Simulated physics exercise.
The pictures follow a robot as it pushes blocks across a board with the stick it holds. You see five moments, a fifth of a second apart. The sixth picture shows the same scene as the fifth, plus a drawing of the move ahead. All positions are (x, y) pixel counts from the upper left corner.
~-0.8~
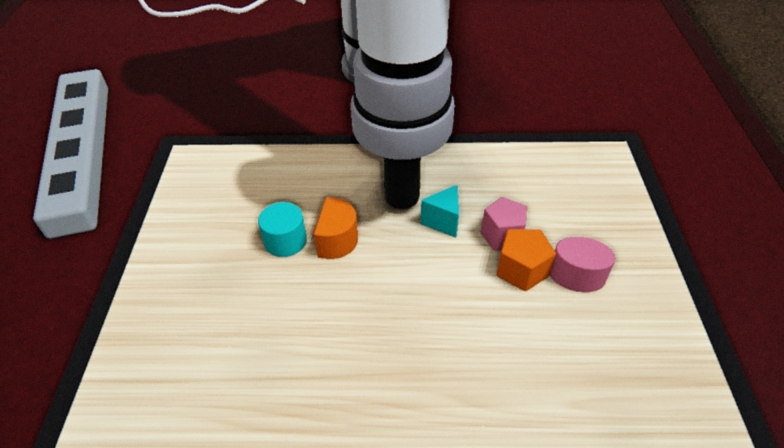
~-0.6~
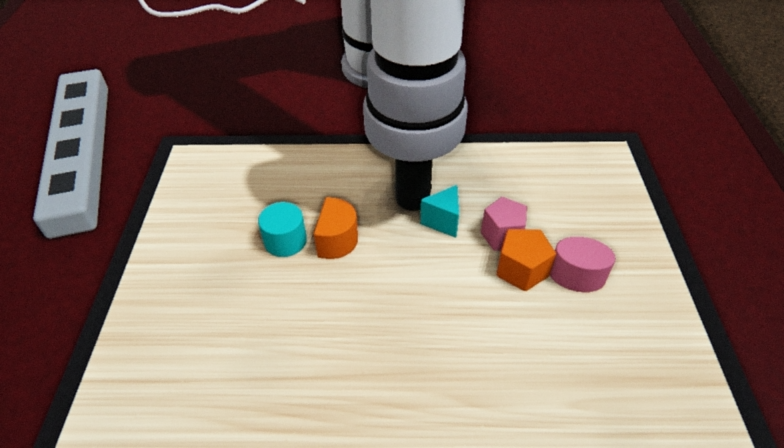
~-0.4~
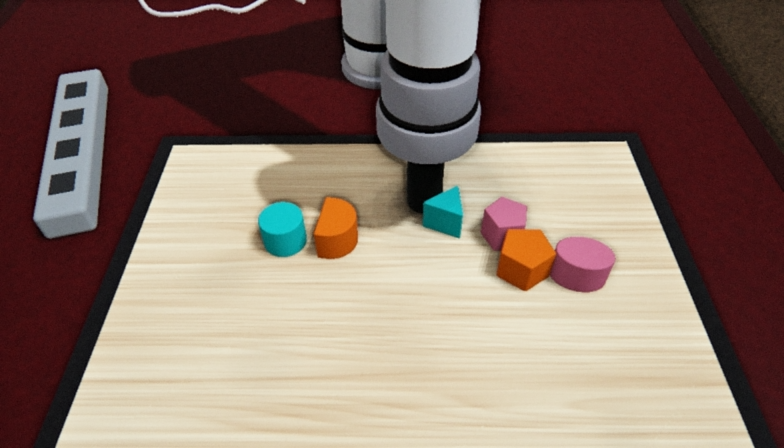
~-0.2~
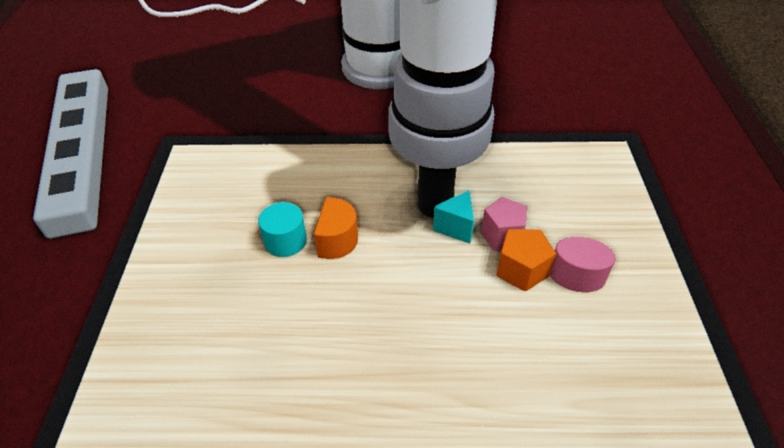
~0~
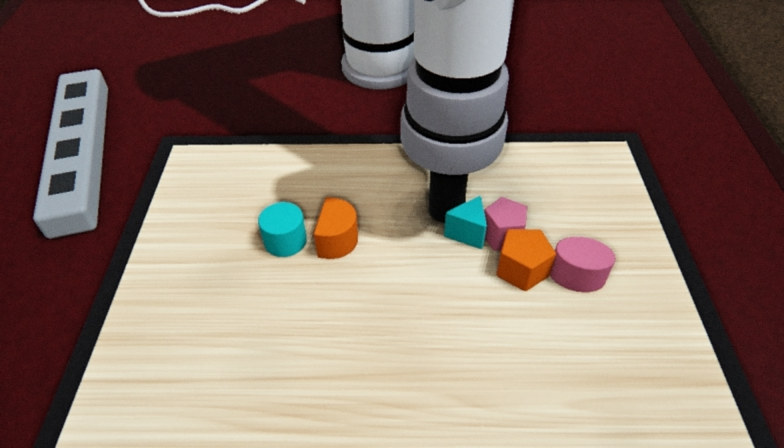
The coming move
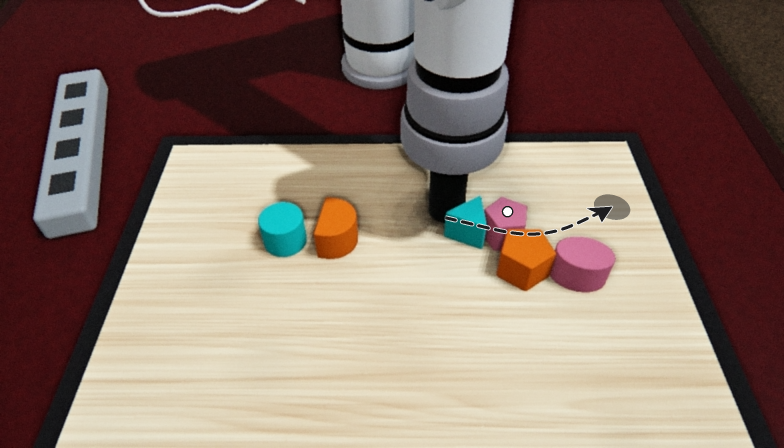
On a pale wooden board, a robot arm's dark stick moves right to a turquoise triangular block and pushes it a short way right, up close to a pink five-sided block, while the other blocks stay still.
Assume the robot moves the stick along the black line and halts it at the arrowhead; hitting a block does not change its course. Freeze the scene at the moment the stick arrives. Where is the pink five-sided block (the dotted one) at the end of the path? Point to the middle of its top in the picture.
My estimate: (611, 225).
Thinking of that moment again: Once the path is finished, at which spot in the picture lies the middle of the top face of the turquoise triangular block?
It ends at (494, 230).
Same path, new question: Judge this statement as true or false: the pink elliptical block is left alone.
My answer: True.
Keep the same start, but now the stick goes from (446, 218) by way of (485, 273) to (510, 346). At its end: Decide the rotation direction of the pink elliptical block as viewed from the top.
Twists anticlockwise.
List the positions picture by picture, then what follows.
The first picture shows tip of the stick (402, 198), middles of tops, turquoise triangular block (446, 199), pink five-sided block (508, 212), orange five-sided block (528, 246), pink elliptical block (586, 252).
The second picture shows stick (413, 199), nothing pushed.
The third picture shows stick (424, 202), turquoise triangular block (448, 200).
The fourth picture shows stick (435, 206), turquoise triangular block (459, 205).
The fifth picture shows stick (446, 211), turquoise triangular block (471, 210), pink five-sided block (508, 212), orange five-sided block (528, 246), pink elliptical block (586, 252).
The line goes from (446, 218) via (505, 232) and (565, 228), ending at (612, 207); the dot is on the pink five-sided block.
What follows on the original path. One third of the way, stick (508, 225); turquoise triangular block (494, 230), turned 40° clockwise; pink five-sided block (553, 218), turned 15° clockwise; orange five-sided block (530, 249).
Two thirds of the way, stick (567, 222); turquoise triangular block (494, 230), turned 40° clockwise; pink five-sided block (606, 225), turned 65° clockwise; orange five-sided block (530, 249).
At the end, stick (615, 200); turquoise triangular block (494, 230), turned 40° clockwise; pink five-sided block (611, 225), turned 80° clockwise; orange five-sided block (530, 249); pink elliptical block unmoved.
